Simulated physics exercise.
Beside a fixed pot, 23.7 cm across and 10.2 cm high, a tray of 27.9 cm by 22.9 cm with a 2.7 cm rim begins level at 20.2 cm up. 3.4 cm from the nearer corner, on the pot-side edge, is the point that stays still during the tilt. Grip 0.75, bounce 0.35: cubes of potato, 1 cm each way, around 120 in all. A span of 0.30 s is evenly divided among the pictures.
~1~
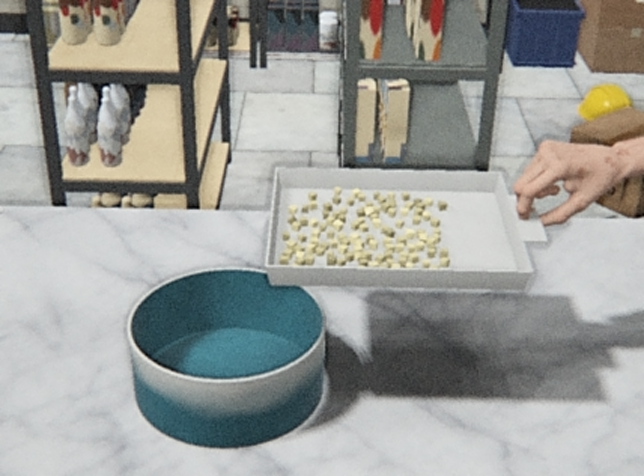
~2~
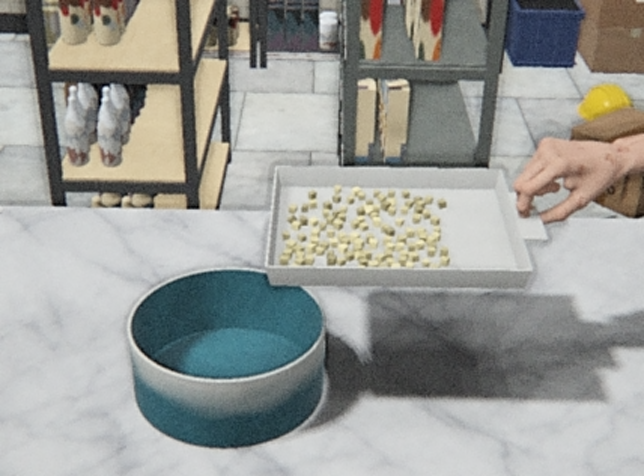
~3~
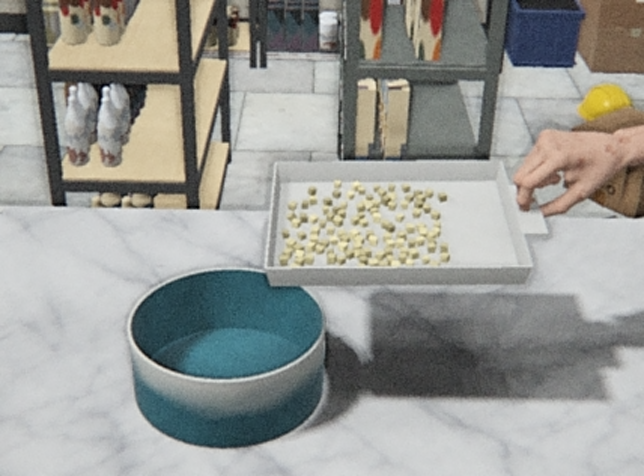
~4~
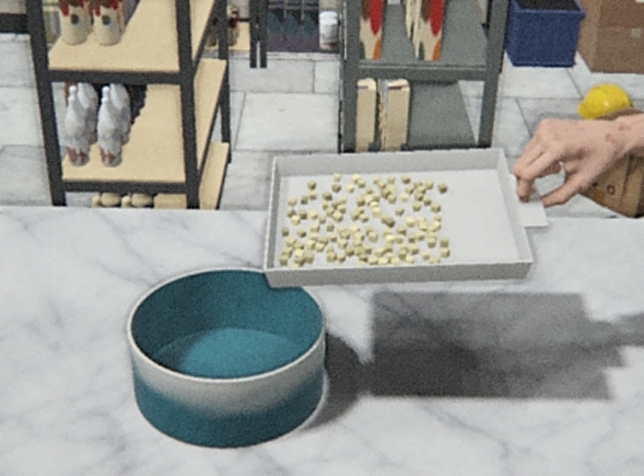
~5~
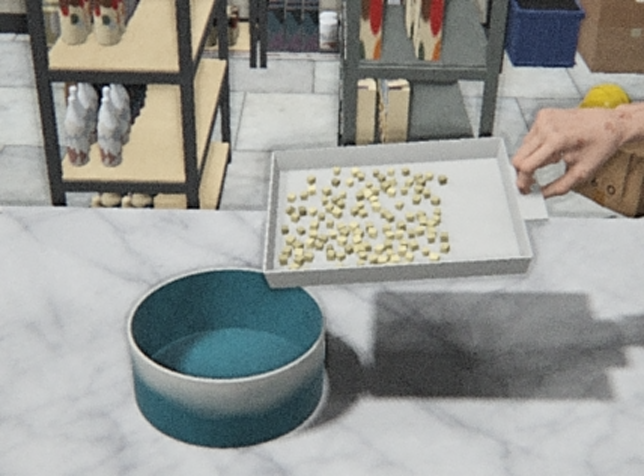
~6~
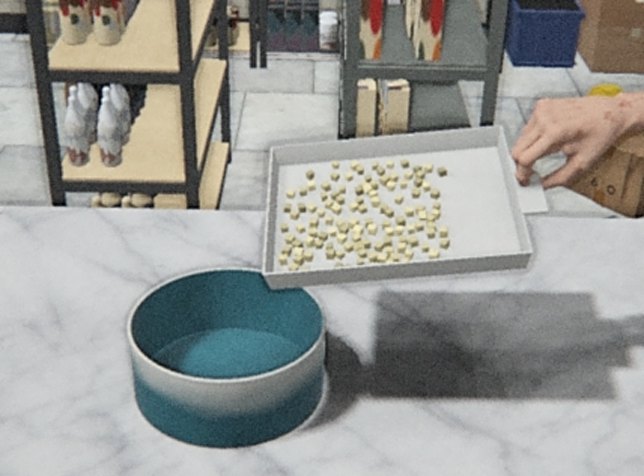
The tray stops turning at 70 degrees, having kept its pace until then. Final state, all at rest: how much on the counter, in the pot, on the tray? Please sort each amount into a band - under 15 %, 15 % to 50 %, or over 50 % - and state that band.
Counter: Under 15 %; pot: Under 15 %; tray: Over 50 %.
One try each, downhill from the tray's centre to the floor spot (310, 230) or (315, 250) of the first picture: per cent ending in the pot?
Near 5 and 5 per cent, in that order.
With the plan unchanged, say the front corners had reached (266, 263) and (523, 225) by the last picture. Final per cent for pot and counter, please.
In the pot: 10 per cent; on the counter: 0 per cent.
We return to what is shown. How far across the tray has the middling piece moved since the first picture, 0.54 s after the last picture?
Roughly 4 cm.
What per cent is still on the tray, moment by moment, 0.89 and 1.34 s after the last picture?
About 95, 90.
Then, 0.54 s after the last picture, tilt 40 degrees; the tray holds 100 %, the pot 0 %.
Then, 0.89 s after the last picture, tilt 58 degrees; the tray holds 95 %, the pot 0 %.
Then, 1.34 s after the last picture, tilt 70 degrees; the tray holds 90 %, the pot 5 %.
In the end, counter 5 %, pot 5 %, tray 85 %.
